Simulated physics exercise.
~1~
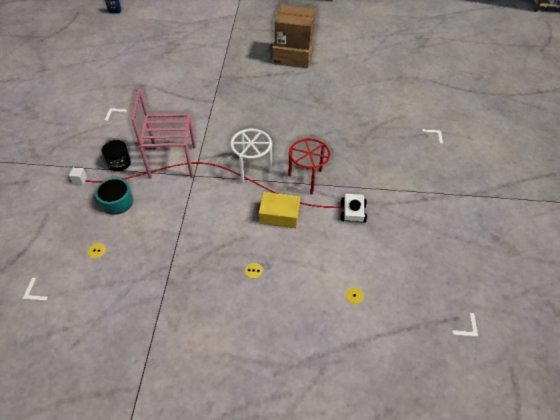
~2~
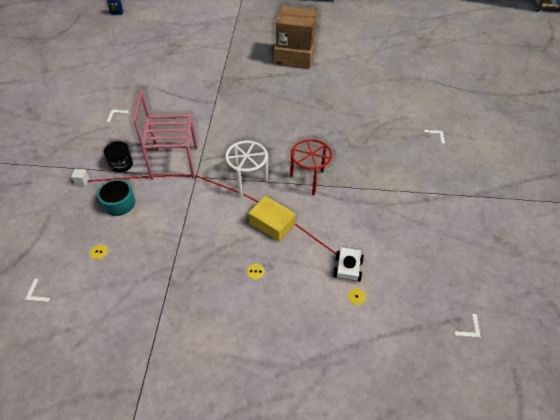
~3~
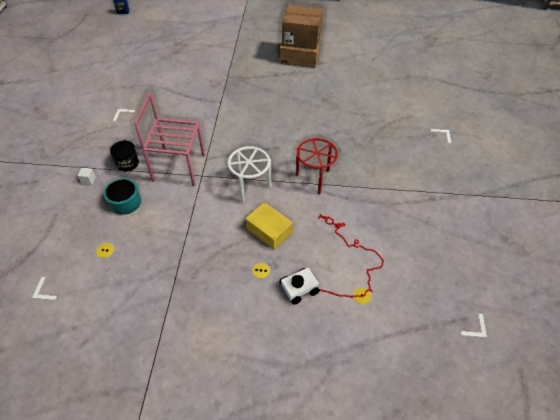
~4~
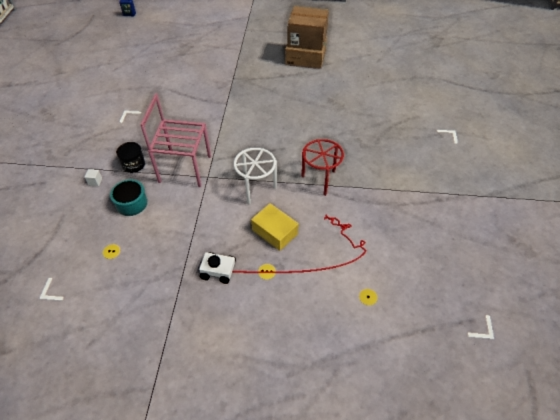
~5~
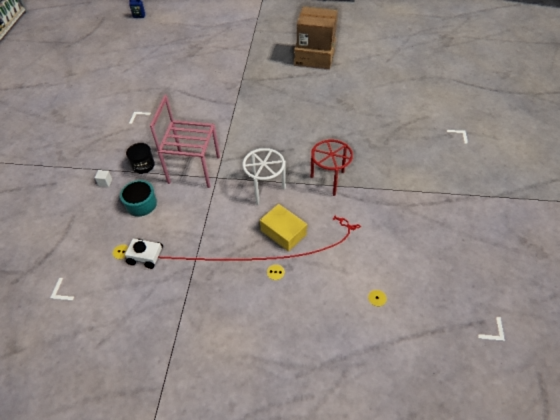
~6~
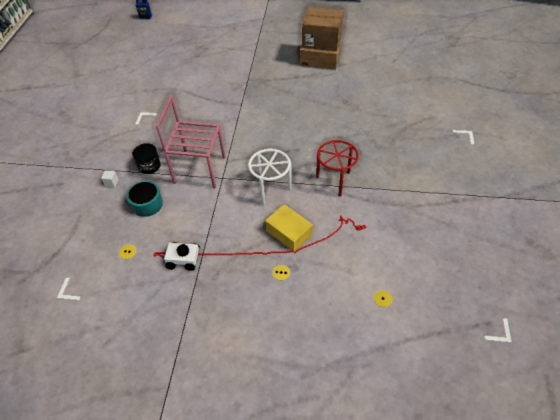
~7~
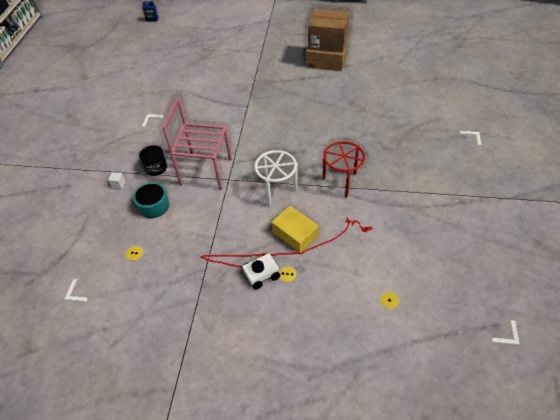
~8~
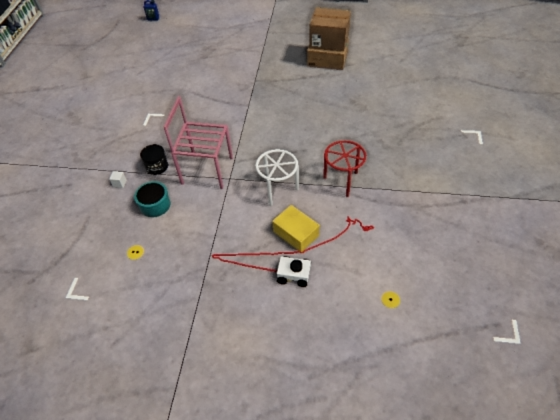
White cart nudging a yellow crate and white stool with its red lead, then trailing it loose past yellow floor marks.
